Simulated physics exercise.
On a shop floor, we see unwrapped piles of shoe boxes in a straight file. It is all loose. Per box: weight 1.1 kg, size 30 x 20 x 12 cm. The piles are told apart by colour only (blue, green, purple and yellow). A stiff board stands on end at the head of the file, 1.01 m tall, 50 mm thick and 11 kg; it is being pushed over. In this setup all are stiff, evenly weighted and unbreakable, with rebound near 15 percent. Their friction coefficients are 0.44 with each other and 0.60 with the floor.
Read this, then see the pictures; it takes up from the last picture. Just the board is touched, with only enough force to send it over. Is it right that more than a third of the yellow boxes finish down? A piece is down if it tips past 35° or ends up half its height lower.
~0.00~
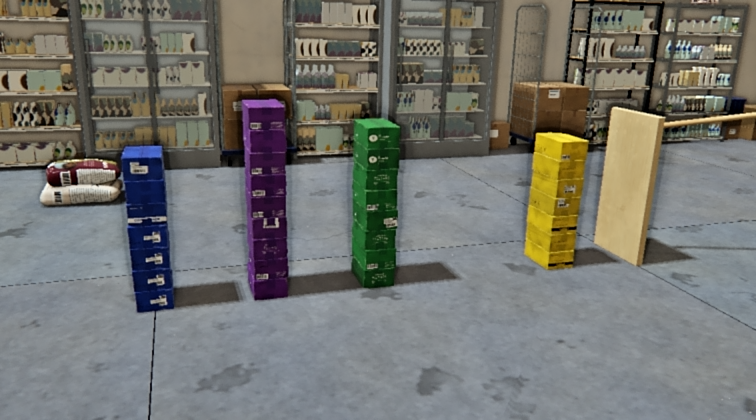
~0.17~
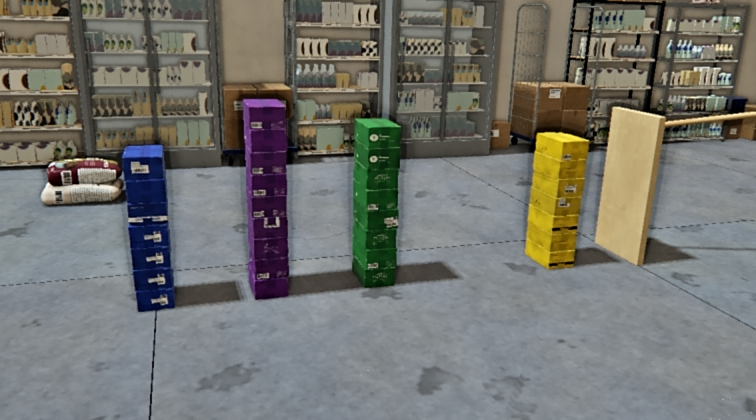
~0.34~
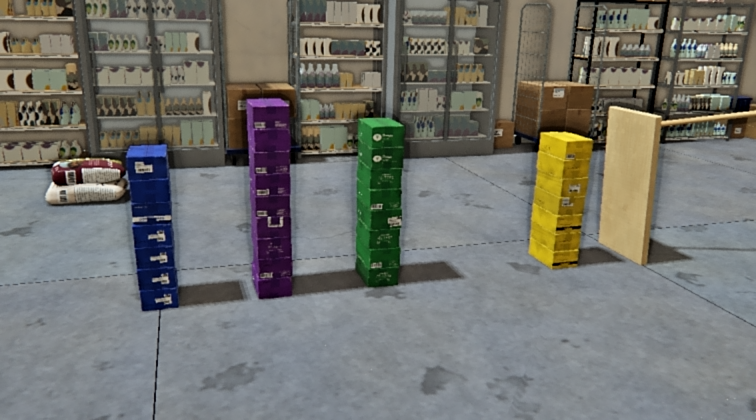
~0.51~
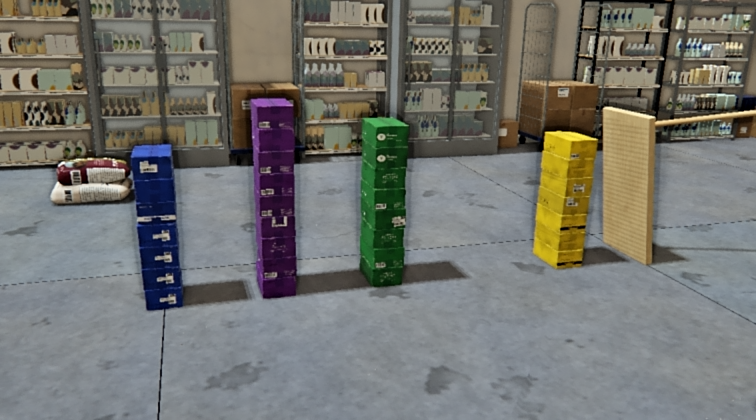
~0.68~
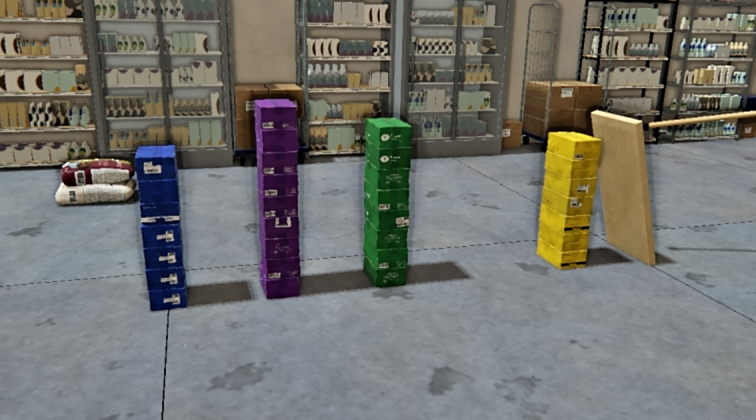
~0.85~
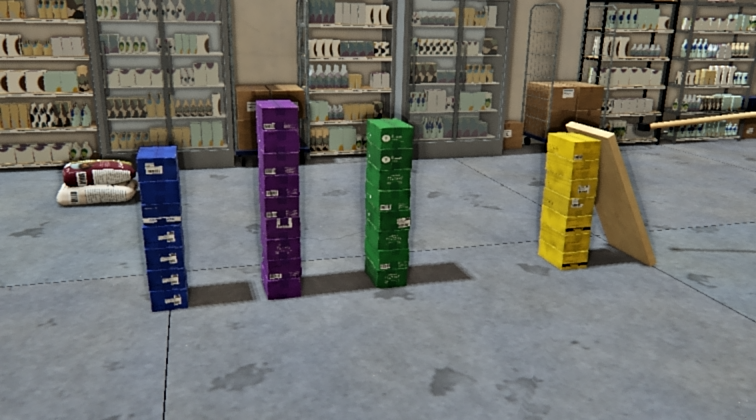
Yes, more than a third do.
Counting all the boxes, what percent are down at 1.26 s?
5 percent by then.
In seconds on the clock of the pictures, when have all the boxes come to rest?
Roughly 2.5 seconds.
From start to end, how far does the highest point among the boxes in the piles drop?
I'd put it at around 0 cm.
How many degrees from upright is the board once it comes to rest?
The board settles some 70 degrees away from upright.
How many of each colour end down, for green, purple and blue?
Count - green = 0; purple = 0; blue = 0.
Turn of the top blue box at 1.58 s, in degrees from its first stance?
Angle at that time, about 0 degrees.
After 1.04 s, board 37° from upright; none of the 7 yellow boxes down (0 of 31 in all colours); top yellow box leaning 10°.
After 1.26 s, board 52° from upright; 2 of the 7 yellow boxes down (2 of 31 in all colours); top yellow box leaning 31°, 11 cm lower.
After 1.42 s, board 71° from upright; 7 of the 7 yellow boxes down (7 of 31 in all colours); top yellow box leaning 59°, 38 cm lower.
After 1.58 s, board 70° from upright; 7 of the 7 yellow boxes down (7 of 31 in all colours); top yellow box on its side.
At rest (2.6 s), board 72° from upright; 7 of the 7 yellow boxes down (7 of 31 in all colours); top yellow box on its side; top green box unmoved. That is 100 per cent. As the last picture would show them, middles, top yellow box near (406, 263), top green box near (388, 133).
